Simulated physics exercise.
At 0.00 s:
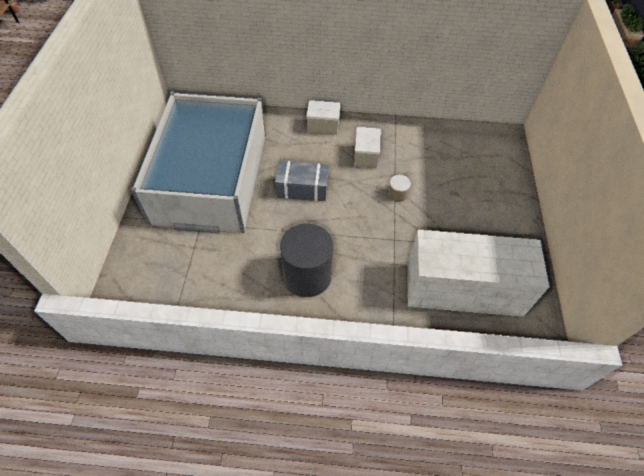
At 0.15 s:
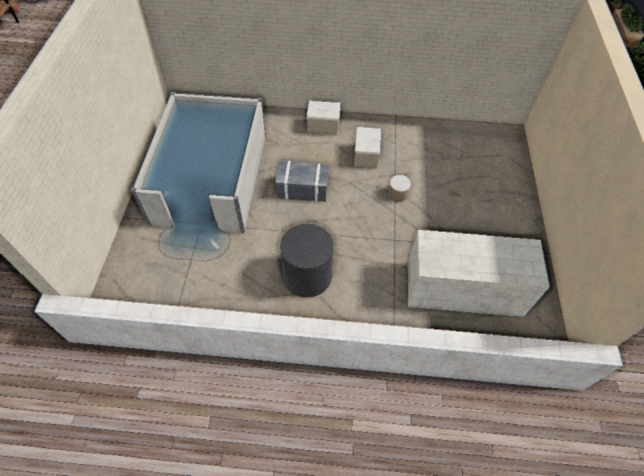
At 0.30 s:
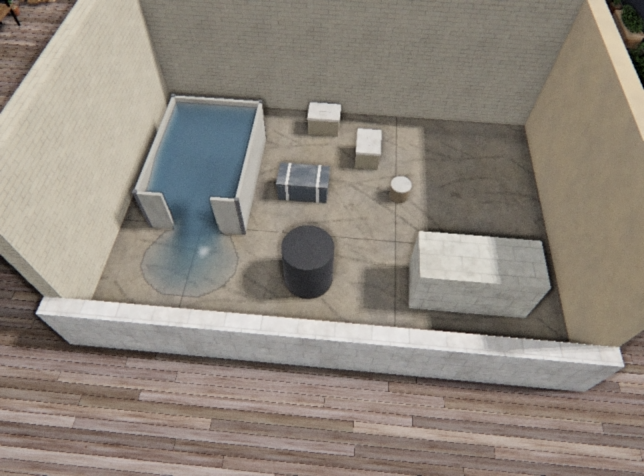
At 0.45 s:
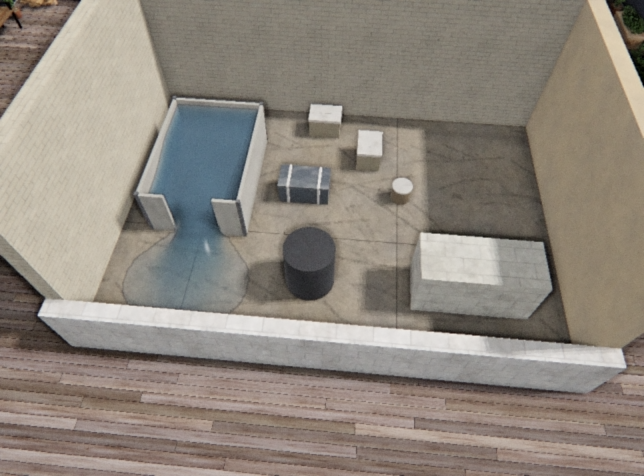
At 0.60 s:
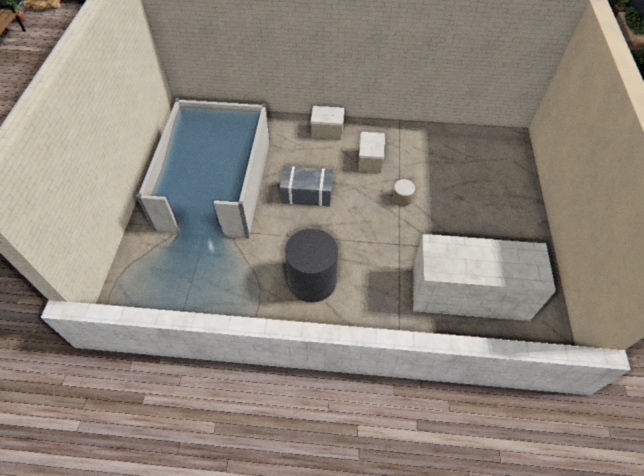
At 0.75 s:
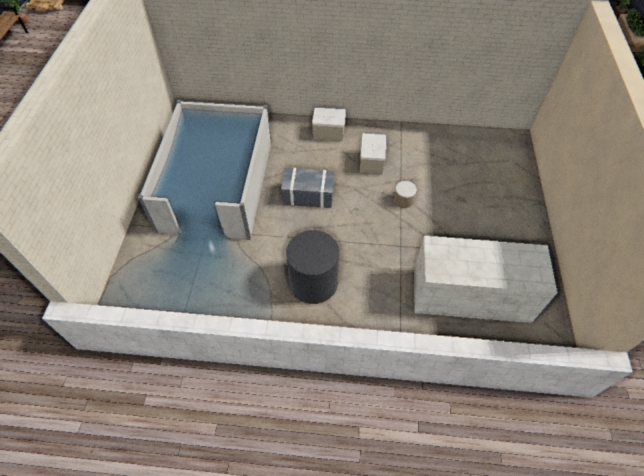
Water pouring through a gap in a pale tank's front and spreading across a walled courtyard floor, while scattered blocks stay still.
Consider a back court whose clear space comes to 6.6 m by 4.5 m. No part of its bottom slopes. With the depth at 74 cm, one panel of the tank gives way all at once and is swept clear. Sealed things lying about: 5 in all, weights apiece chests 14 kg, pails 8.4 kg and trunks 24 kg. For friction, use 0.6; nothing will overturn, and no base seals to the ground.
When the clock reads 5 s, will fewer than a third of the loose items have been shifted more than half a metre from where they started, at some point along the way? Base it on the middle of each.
Yes.
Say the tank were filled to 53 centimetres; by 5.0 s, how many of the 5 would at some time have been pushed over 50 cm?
That would make 0 of them.
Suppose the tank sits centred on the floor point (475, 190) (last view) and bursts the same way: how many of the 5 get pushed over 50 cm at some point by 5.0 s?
That gives 2 of them.
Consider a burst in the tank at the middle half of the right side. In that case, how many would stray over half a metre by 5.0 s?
3.
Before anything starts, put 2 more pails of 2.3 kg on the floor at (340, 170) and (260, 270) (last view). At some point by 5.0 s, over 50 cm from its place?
Within it, beyond it.
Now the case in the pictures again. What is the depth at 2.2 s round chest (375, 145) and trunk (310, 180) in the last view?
Depths: Near 0 cm, then near 0 cm.
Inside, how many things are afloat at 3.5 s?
0.
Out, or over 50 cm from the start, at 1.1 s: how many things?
That would be 0.
After 1.1 s 0 of 5 are over 50 cm from their spots; 0 afloat.
After 2.2 s 0 of 5 are over 50 cm from their spots; 0 afloat.
After 3.5 s 1 of 5 are over 50 cm from their spots; 0 afloat.
After 5.0 s 1 of 5 are over 50 cm from their spots, and 1 have been at some point; 0 afloat.
